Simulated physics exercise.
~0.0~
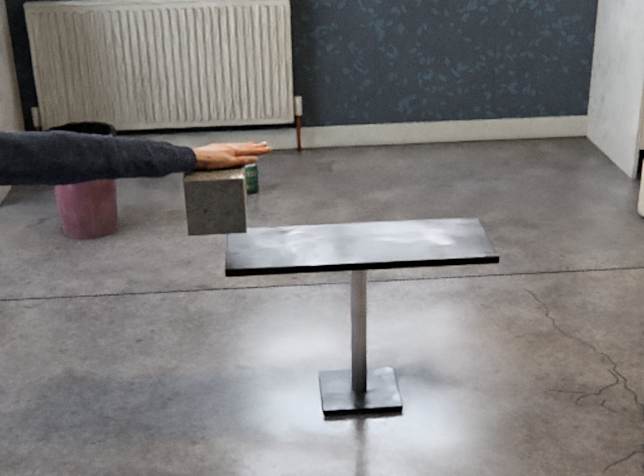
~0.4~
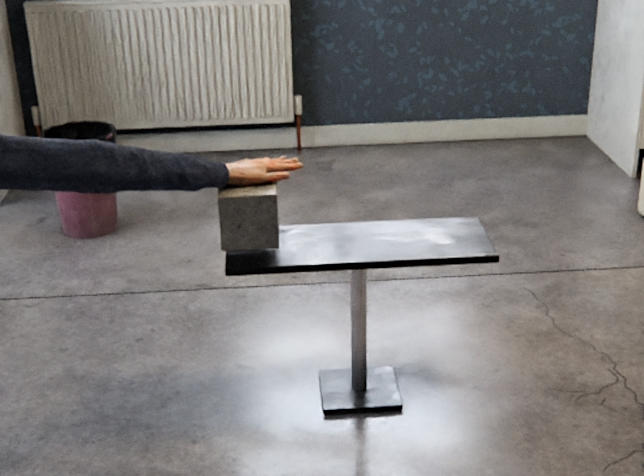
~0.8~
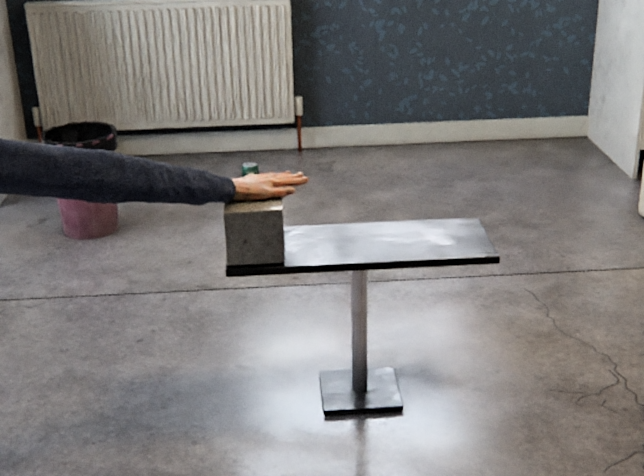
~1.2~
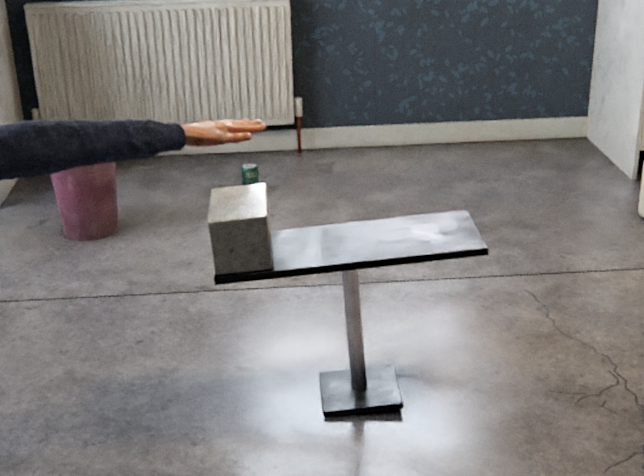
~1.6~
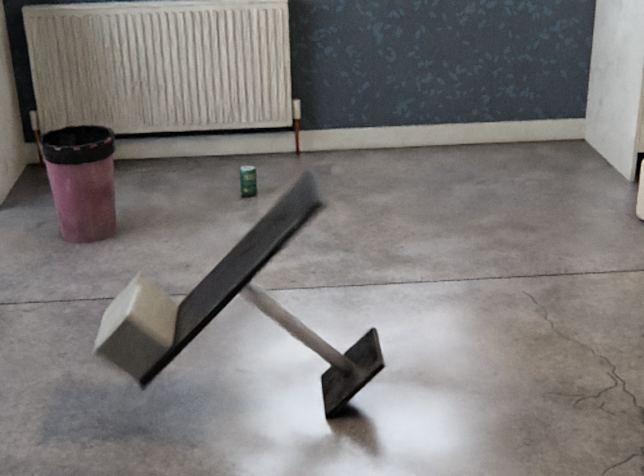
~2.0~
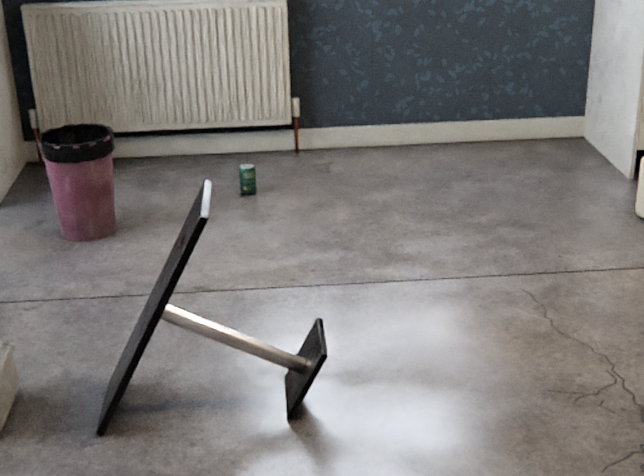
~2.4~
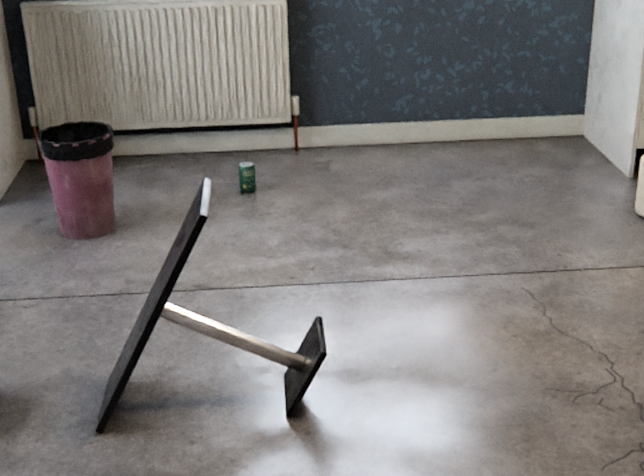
The footage shows a hand setting a grey block on the left end of a narrow black side table and letting go, after which the table tips left, the block slides off out of view, and the table comes to rest overturned on the floor.
